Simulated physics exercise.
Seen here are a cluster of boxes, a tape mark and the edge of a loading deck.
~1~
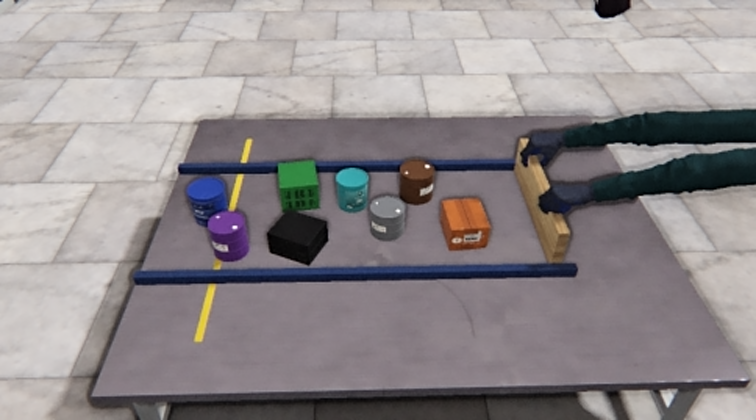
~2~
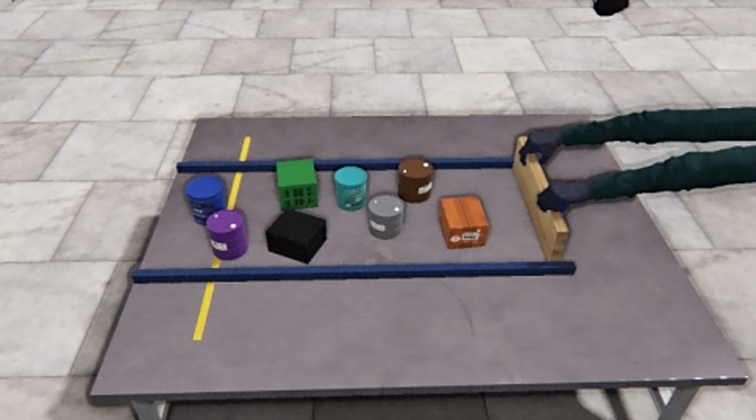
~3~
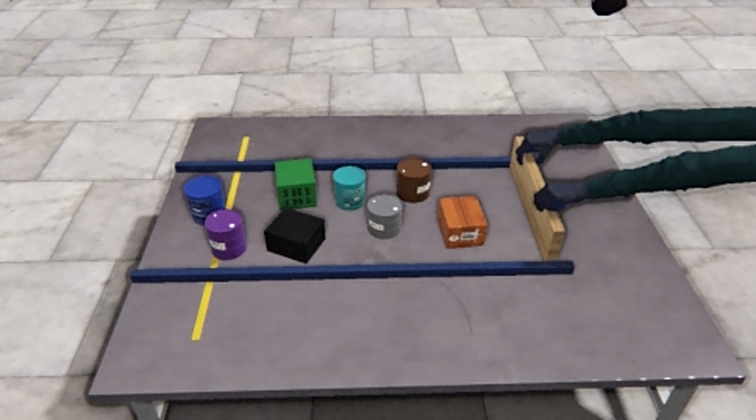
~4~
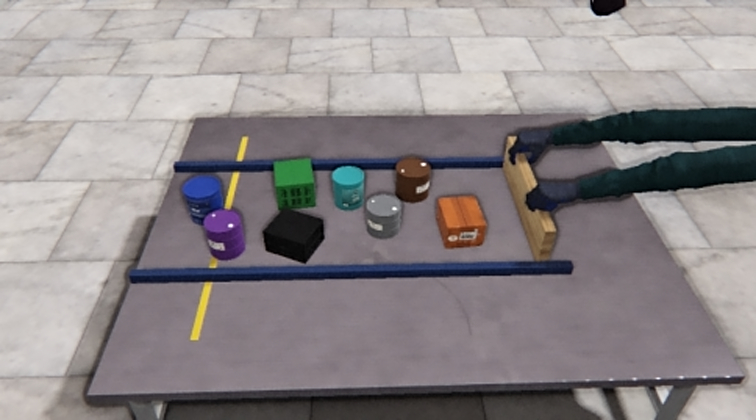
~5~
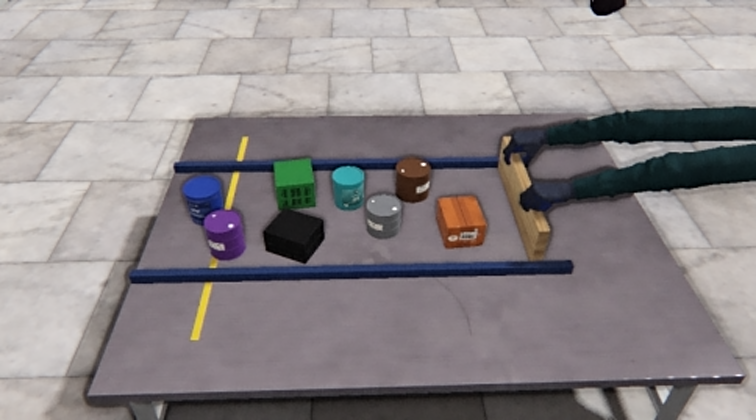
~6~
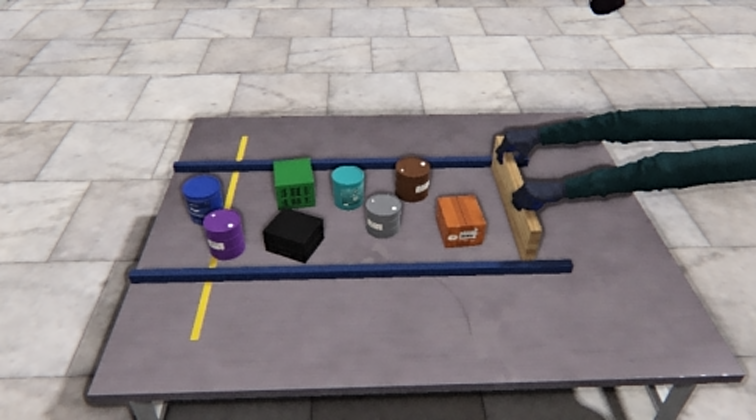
On a grey table, two gloved hands slide a wooden plank slightly left toward still containers.
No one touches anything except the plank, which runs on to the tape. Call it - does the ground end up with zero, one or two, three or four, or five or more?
The ground ends up with one or two.
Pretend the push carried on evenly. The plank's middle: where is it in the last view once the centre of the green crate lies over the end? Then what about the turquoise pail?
Points: About (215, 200) and about (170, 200).
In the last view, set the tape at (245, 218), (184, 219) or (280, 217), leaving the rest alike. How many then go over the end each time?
Down on the ground: 1, 5 and 0.
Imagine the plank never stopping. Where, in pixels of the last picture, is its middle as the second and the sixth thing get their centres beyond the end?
At (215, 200) for the second, at (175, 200) for the sixth.
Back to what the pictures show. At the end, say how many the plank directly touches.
Contact count: 3.
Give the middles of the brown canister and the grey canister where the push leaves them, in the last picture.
Middles: Around (215, 170) and around (162, 224).
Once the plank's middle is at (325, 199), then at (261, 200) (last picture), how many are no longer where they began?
First position 7; second position 8.
Soon after, none off yet; blue pail at rest near (205, 201); purple canister at rest near (225, 235); green crate at rest near (294, 184).
After that, none off yet; blue pail at rest near (205, 201); purple canister at rest near (225, 235); green crate displaced a little near (278, 185).
And then, none off yet; blue pail moving near (201, 201); purple canister displaced about its own width near (168, 239); green crate displaced well along near (229, 178).
In the end, the number that fall off is one or two; gone, purple canister.
